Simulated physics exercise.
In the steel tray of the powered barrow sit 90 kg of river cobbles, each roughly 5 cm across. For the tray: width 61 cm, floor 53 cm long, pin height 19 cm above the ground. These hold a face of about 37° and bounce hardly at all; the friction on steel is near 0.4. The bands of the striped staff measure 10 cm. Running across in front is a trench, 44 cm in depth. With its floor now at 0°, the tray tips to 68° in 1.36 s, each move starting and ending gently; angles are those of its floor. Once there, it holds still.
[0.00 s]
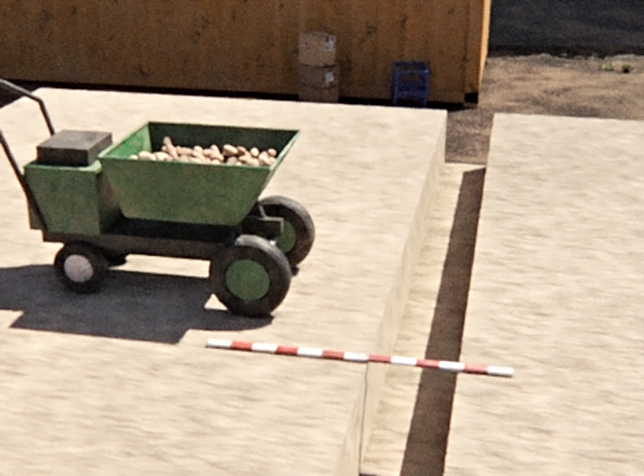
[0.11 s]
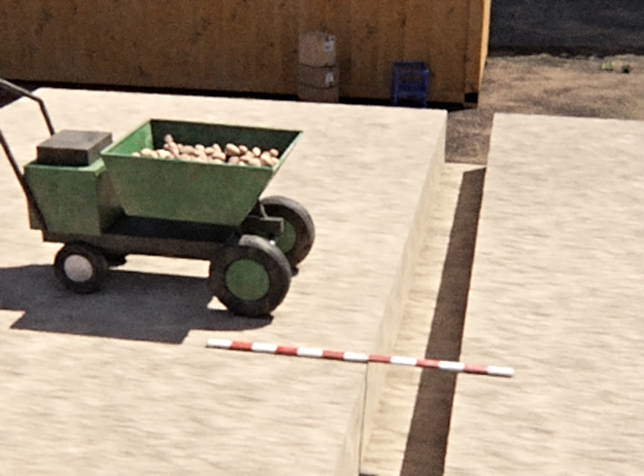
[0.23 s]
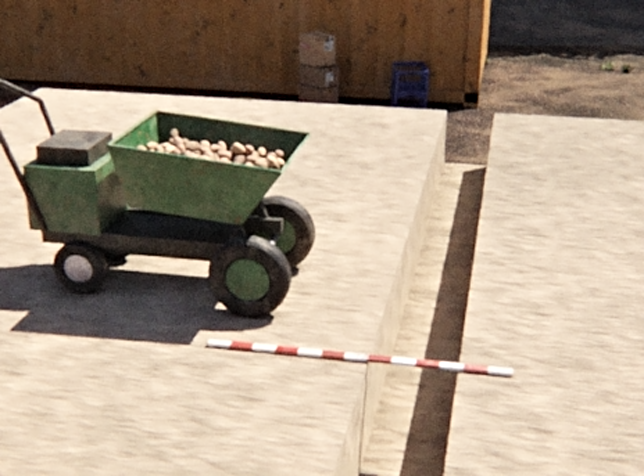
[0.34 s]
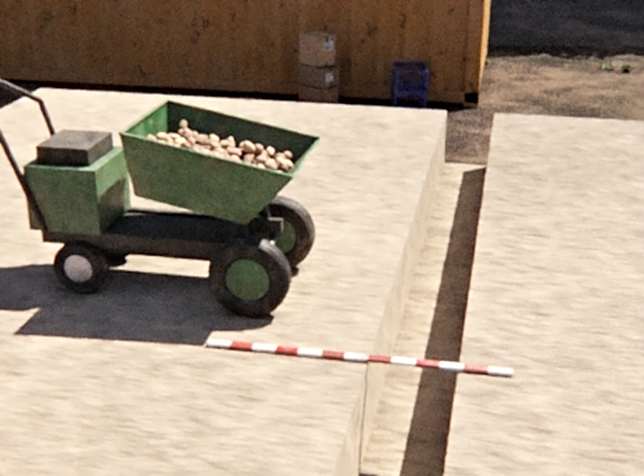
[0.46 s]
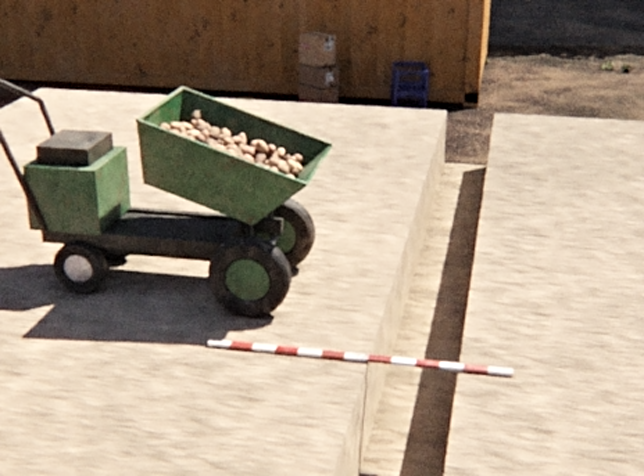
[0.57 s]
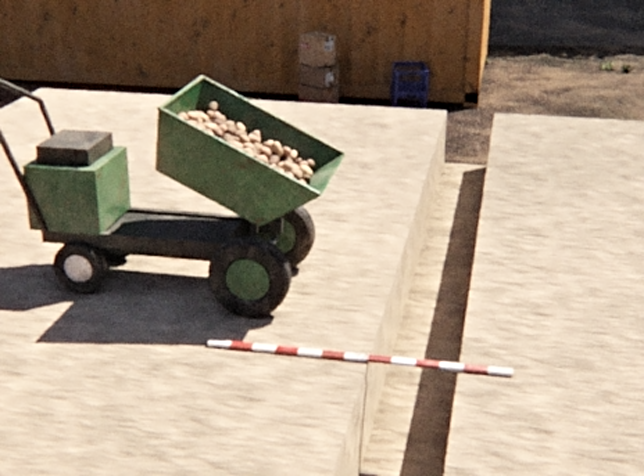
On pale, sunlit paved ground split by a narrow trench, a fixed, slightly raised view looks toward a brown wooden wall. A green powered barrow with dark wheels stands at left, its tray holding pinkish-tan stones, with a red-and-white banded staff in front and stacked boxes and a blue crate behind. The tray tilts steadily toward the right, its rear rising, while the barrow stays in place.
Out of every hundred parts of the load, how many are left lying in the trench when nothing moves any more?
Around 83 in every hundred.
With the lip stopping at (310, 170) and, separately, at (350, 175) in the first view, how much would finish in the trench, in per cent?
About 70 and 35 per cent.
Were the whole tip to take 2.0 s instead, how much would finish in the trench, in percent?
Then roughly 85 percent.
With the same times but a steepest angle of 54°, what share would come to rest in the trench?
I'd expect around 15 in a hundred.
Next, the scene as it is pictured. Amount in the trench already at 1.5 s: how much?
By then, around 20 percent.
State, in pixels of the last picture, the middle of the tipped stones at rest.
In the last view, about (421, 375).
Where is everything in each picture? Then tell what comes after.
Lip at (270, 169), floor tilted 0°, highest stones at (208, 155), in the first picture.
The tray is at 1°, its lip at (273, 170); the top of the load is at (204, 153); the stones move at 0.2 m/s on average, in the second picture.
Lip at (281, 173), floor tilted 5°, highest stones at (193, 147); the stones move at 0.4 m/s on average, in the third picture.
The tray is at 11°, its lip at (292, 178); the top of the load is at (182, 139); the stones move at 0.5 m/s on average, in the fourth picture.
The tray is at 18°, its lip at (306, 185); the top of the load is at (195, 130); the stones move at 0.6 m/s on average, in the fifth picture.
Lip at (320, 195), floor tilted 26°, highest stones at (205, 118); the stones move at 0.6 m/s on average, in the sixth picture.
After 1.0 s the floor is at 57°; 100 % in the tray; the foremost stones are at (355, 221).
After 1.5 s the floor is at 68°; 76 % in the tray, 1 % short of the trench, 22 % in the trench; the foremost stones are at (452, 380).
After 1.8 s the floor is at 68°; 48 % in the tray, 2 % short of the trench, 51 % in the trench; the foremost stones are at (458, 375).
After 3.8 s the floor is at 68°; 16 % in the tray, 1 % short of the trench, 83 % in the trench; the foremost stones are at (457, 378).
